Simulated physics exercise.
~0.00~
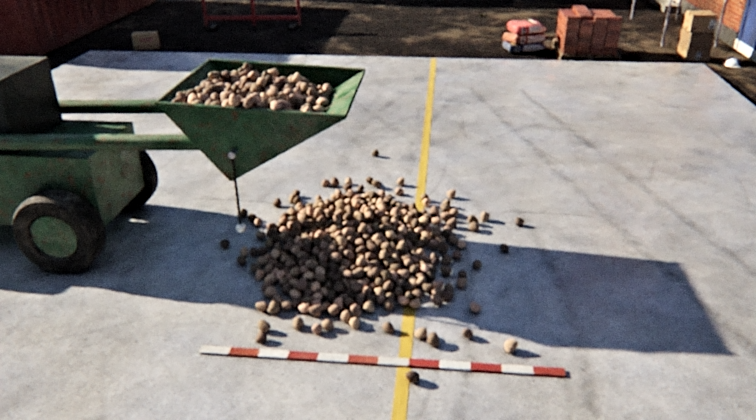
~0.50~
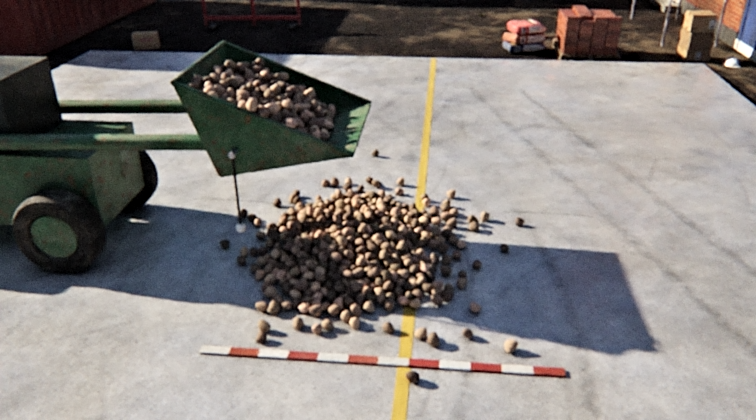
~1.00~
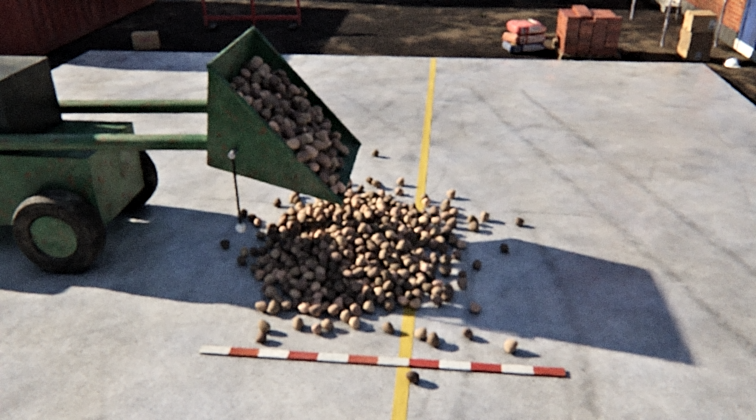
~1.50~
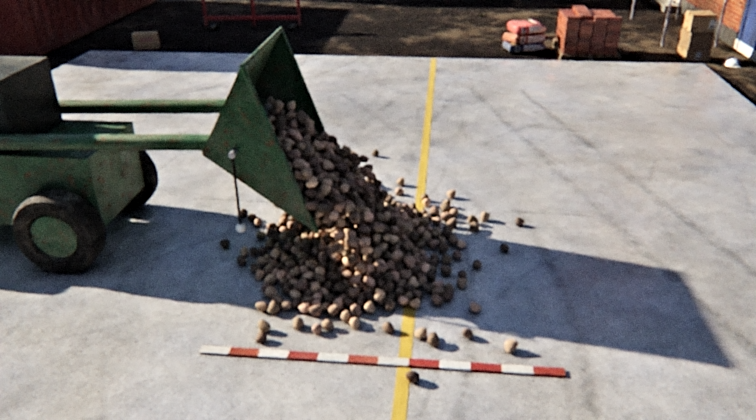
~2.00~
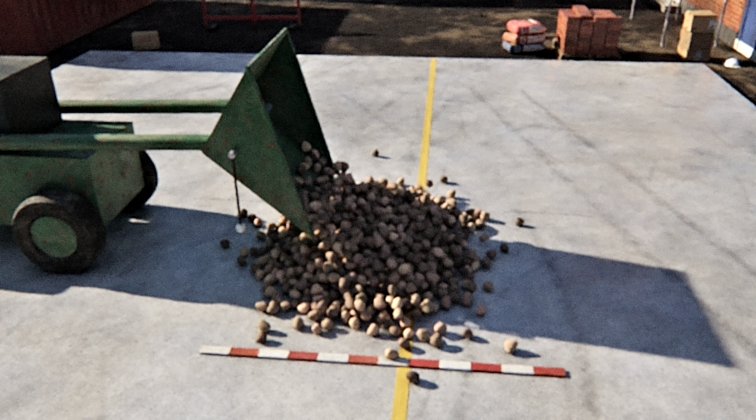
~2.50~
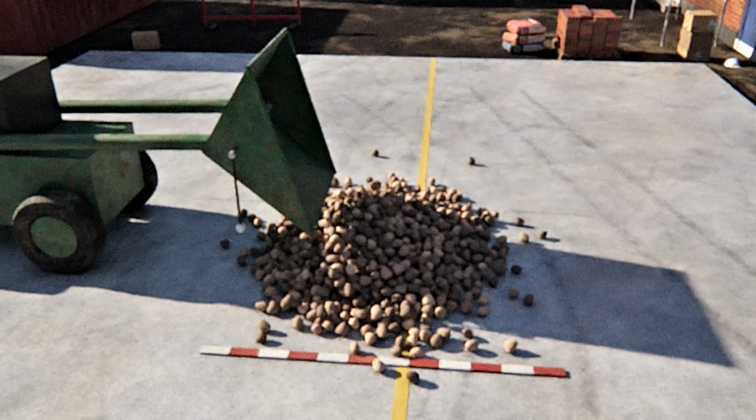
On a sunlit concrete yard, a green loader tipped its raised bucket steadily downward and poured a load of brown, rounded stones onto a loose heap below, until the bucket hung empty and the wider pile spread farther right across the yellow line.
